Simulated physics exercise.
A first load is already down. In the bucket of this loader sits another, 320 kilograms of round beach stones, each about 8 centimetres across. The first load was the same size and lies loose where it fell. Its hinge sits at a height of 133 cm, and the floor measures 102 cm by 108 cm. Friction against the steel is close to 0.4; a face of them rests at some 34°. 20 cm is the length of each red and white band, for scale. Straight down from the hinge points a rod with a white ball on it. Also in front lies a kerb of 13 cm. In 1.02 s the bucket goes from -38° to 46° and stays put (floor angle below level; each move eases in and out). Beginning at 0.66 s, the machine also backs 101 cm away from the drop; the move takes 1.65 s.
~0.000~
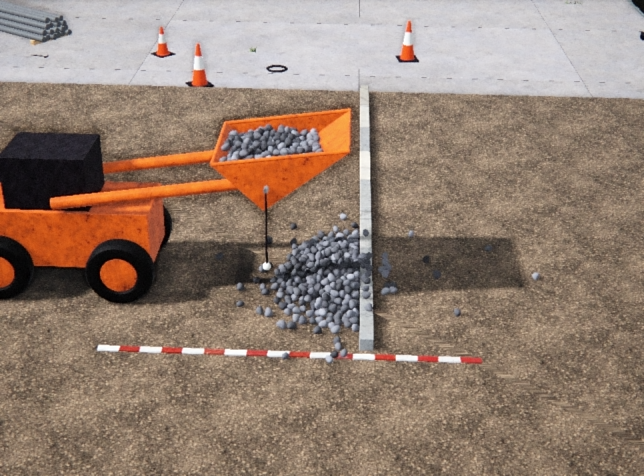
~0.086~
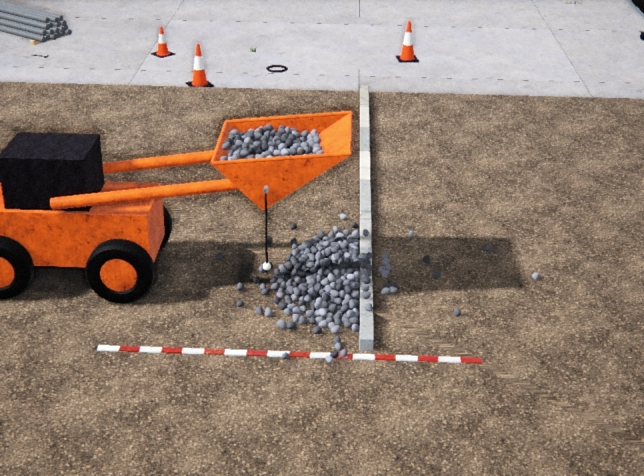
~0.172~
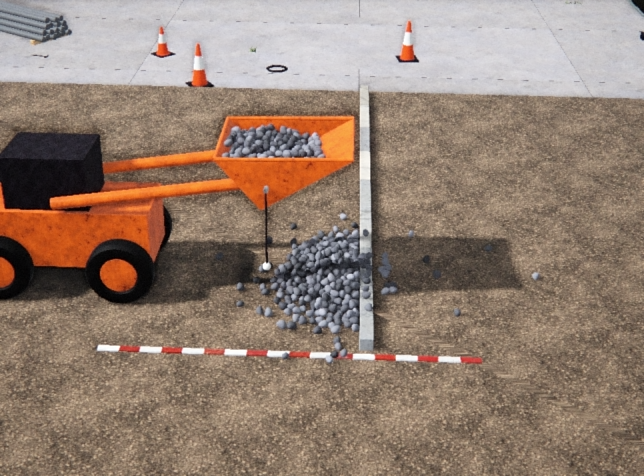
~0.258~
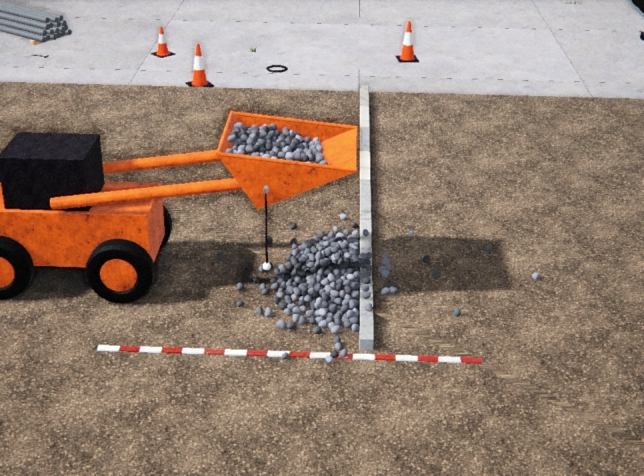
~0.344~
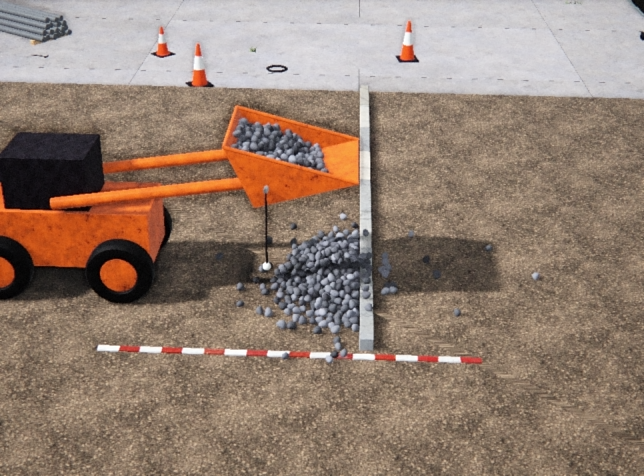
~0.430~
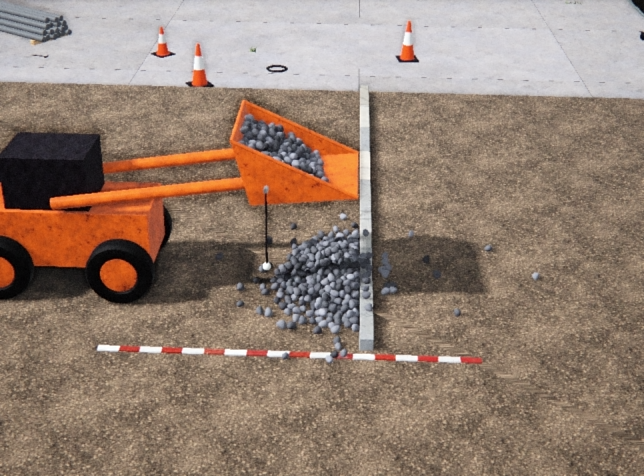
In this clip, an orange loader holds a bucket of grey stones above a loose pile beside a pale kerb; the bucket gradually tilts forward, its right-hand lip lowering while the stones shift inside and the pile stays still.
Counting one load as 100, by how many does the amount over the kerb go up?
By about 13 out of 100.
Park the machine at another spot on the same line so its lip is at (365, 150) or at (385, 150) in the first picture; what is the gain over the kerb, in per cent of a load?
I'd say close to 30 per cent for one and close to 50 per cent for the other, in that order.
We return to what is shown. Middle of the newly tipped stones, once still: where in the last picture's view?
(324, 270).
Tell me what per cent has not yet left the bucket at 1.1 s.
About 40 percent.
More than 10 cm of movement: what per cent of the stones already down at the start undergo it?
Some 25 percent, give or take.
After 0.8 s the floor is at 32°; in per cent of one load, 100 in the bucket, 97 on this side of the kerb, 3 over the kerb; the foremost stones are at (443, 271).
After 1.1 s the floor is at 46°; in per cent of one load, 42 in the bucket, 154 on this side of the kerb, 3 over the kerb; the foremost stones are at (443, 271).
After 2.8 s the floor is at 46°; in per cent of one load, 0 in the bucket, 184 on this side of the kerb, 16 over the kerb; the foremost stones are at (480, 288).
After 5.4 s the floor is at 46°; in per cent of one load, 0 in the bucket, 184 on this side of the kerb, 16 over the kerb; the foremost stones are at (480, 288). Net gain over the kerb, 13.
